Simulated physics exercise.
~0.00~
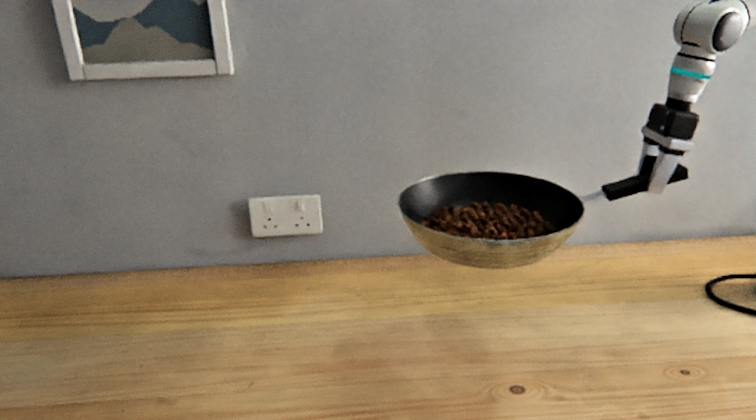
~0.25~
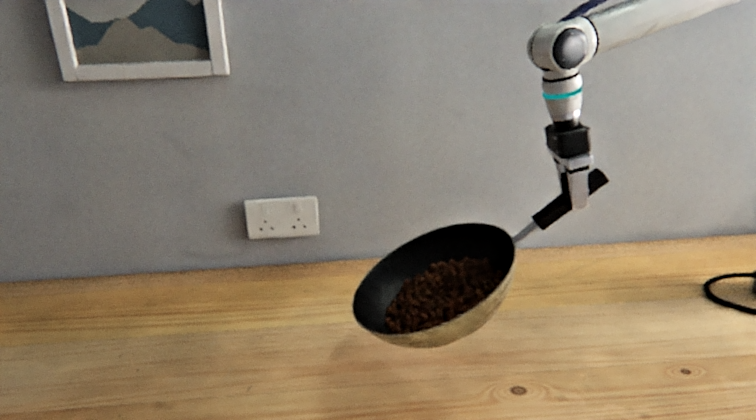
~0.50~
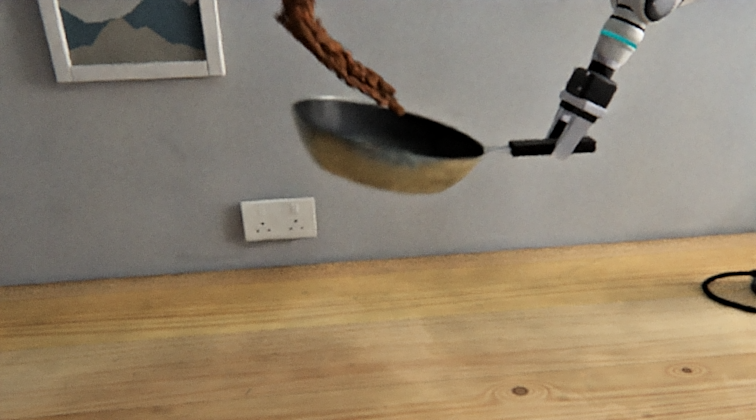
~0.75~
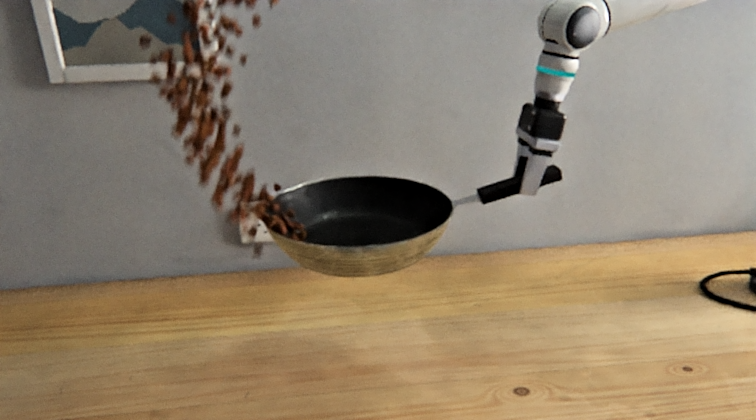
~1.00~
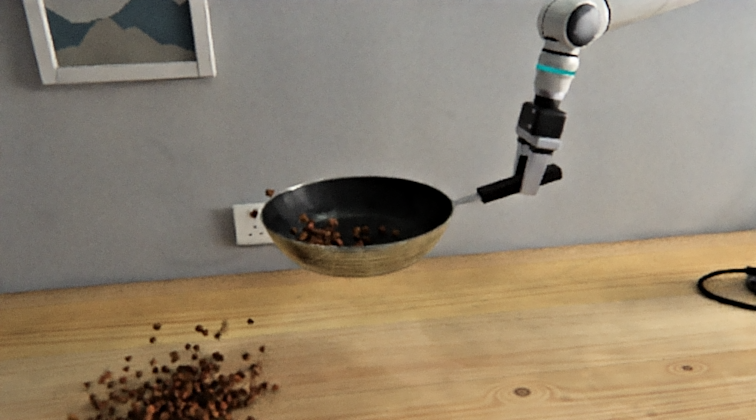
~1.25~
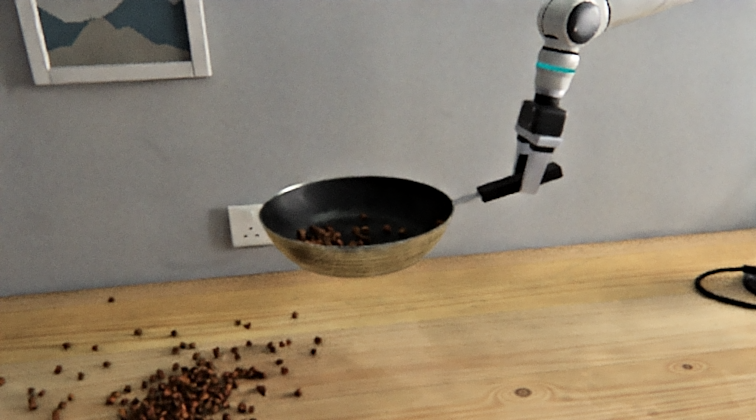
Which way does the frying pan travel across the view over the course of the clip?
The frying pan moves to the left, ending up further left than where it began.
